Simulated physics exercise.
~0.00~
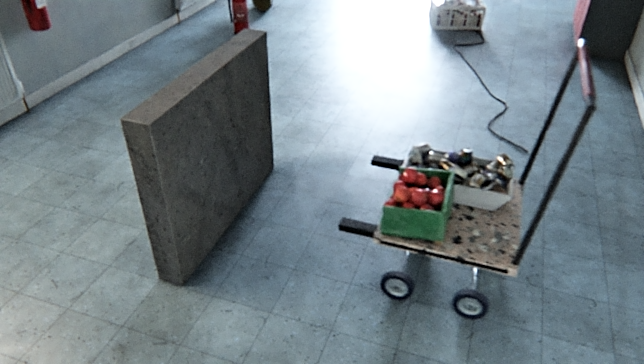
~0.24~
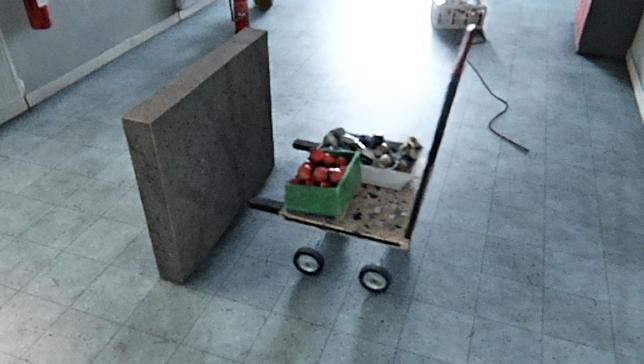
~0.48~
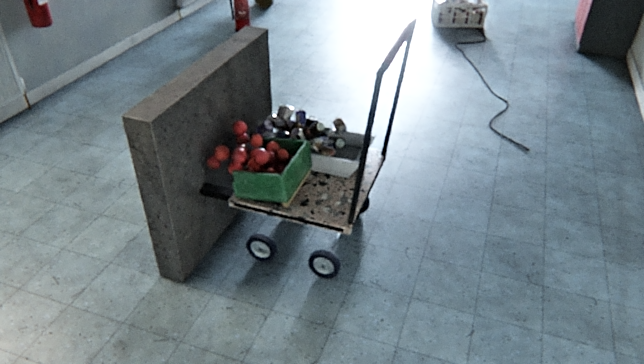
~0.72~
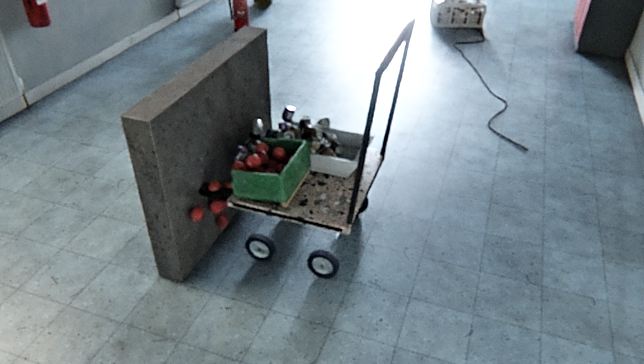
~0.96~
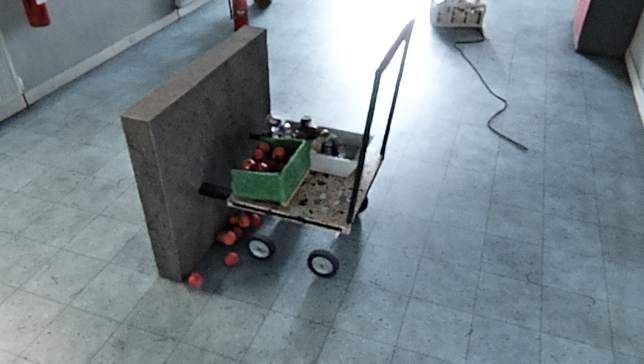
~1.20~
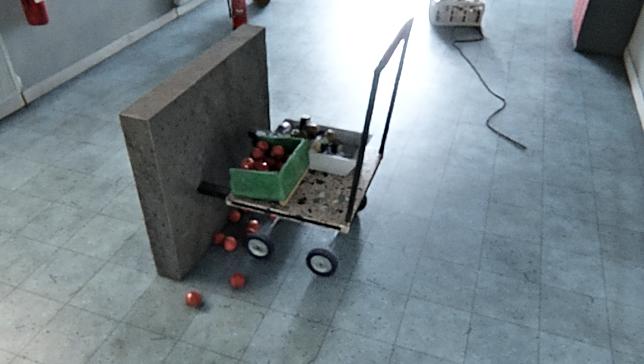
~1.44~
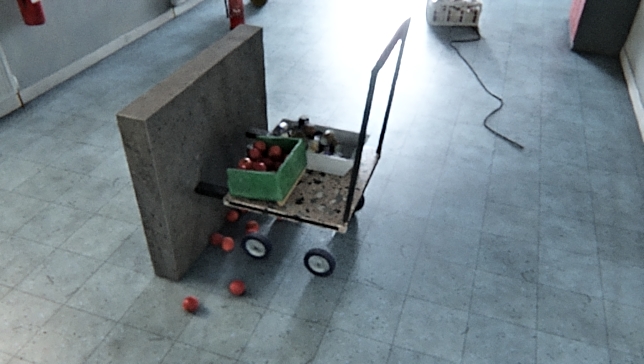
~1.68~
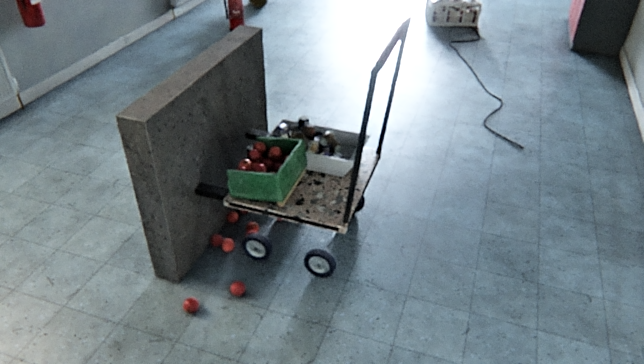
In a grey-tiled corridor seen from above by a slightly swaying camera, a small trolley with a tall dark handle stands to the right of an upright grey block wall. It carries a green box of red tomatoes in front of a white box of small cans. The trolley rolls left until its dark buffers meet the wall, and it stops there without rebounding. The goods surge forward, and tomatoes spill over the green box's near-wall side and drop to the floor. A few roll out towards the viewer and settle, while the boxes stay put, still partly filled.
